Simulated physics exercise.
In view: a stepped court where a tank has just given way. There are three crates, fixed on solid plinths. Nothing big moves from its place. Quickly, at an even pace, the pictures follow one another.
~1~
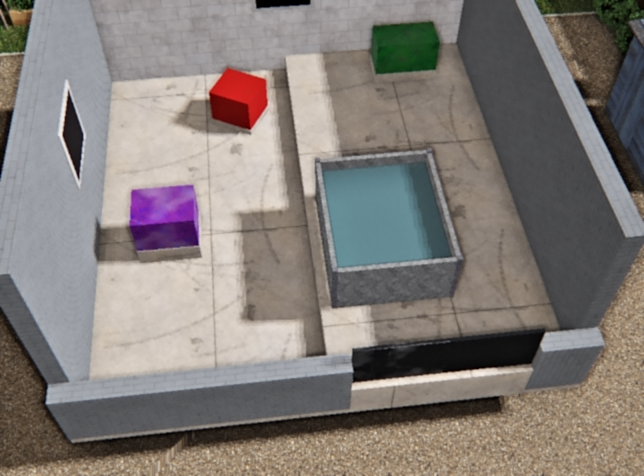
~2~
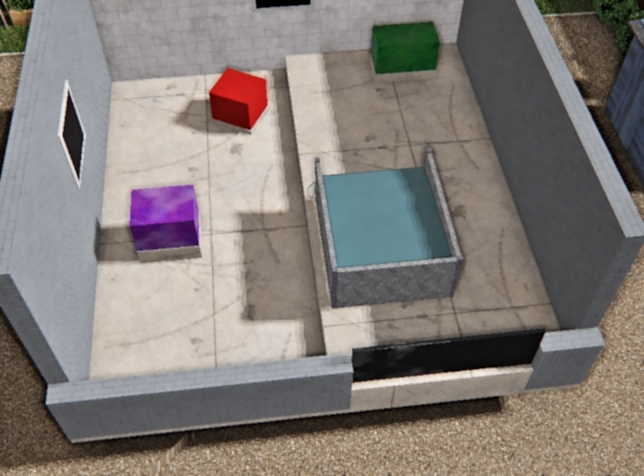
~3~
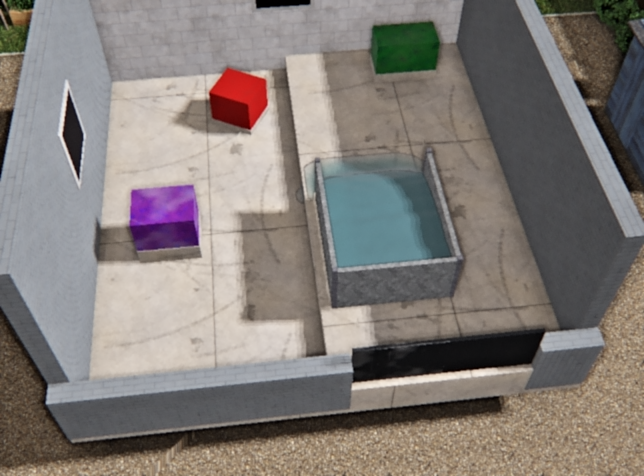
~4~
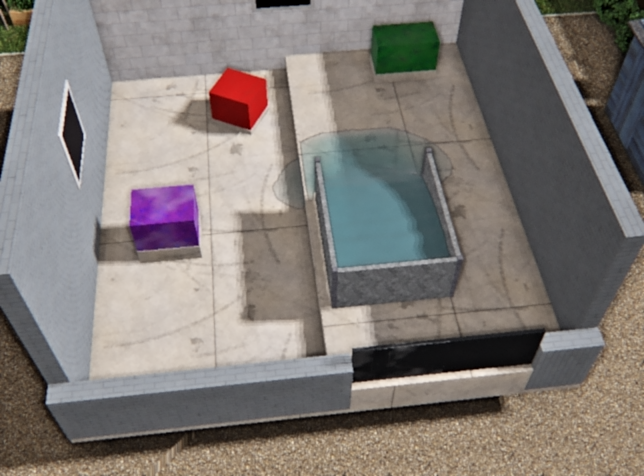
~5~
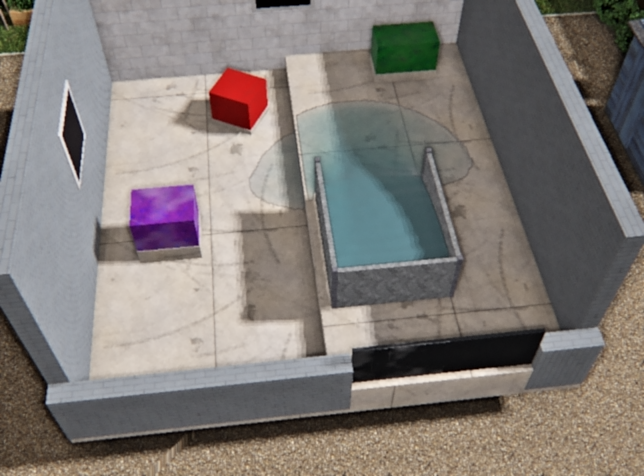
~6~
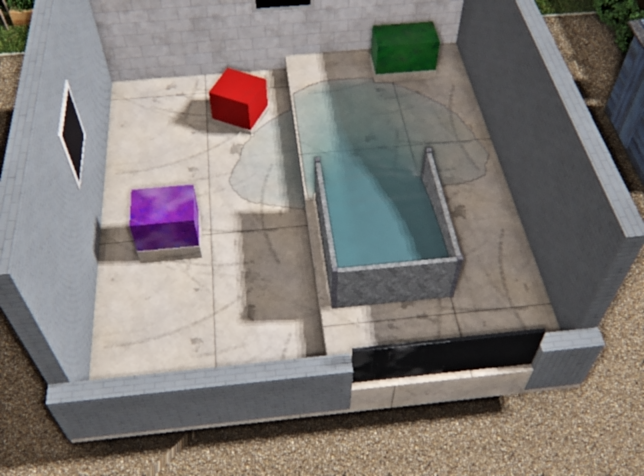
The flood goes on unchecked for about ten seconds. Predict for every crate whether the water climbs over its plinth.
The red crate will not stay dry; the purple crate will come through untouched; the green crate will not stay dry.
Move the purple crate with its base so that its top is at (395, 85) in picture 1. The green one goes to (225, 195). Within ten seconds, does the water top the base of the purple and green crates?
Briefly, the purple one gets flooded and the green one stays clear.
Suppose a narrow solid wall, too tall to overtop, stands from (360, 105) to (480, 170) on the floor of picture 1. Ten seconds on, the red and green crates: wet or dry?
Red: Flooded; green: Left dry.
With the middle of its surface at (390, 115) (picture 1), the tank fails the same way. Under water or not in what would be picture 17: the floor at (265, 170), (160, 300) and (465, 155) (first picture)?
As listed: Clear, clear, flooded.
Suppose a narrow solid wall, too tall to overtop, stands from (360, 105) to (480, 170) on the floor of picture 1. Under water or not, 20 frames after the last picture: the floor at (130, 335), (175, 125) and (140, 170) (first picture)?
As listed: Free of water, flooded, covered.
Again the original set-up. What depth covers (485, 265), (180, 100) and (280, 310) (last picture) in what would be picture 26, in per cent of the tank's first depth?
Roughly 0, 8 and 0 per cent, in turn.
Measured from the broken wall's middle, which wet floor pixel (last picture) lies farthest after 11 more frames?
My guess would be about (135, 81).
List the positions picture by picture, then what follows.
The first frame shows the open tank at (384, 211) is whole and still.
In the second frame, water pours out on the open tank's far side and has run to (312, 196).
In the third frame, the front is at (304, 175), out from the gap on the open tank's far side.
In the fourth frame, the front is at (287, 174), out from the gap on the open tank's far side.
In the fifth frame, water pours out on the open tank's far side and has run to (325, 108).
In the sixth frame, the front is at (321, 85), out from the gap on the open tank's far side.
A moment on, water covers 35 % of the floor; the red crate water round its plinth, the purple crate not reached, the green crate water round its plinth.
Next, water covers 45 % of the floor; the red crate water round its plinth, the purple crate not reached, the green crate water round its plinth.
Then, water covers 50 % of the floor; the red crate water round its plinth, the purple crate not reached, the green crate water round its plinth.
Later, water covers 85 % of the floor; the red crate water round its plinth, the purple crate water round its plinth, the green crate water round its plinth.
In the end, water covers 100 % of the floor; the red crate was topped, the purple crate stayed above the water, the green crate was topped.
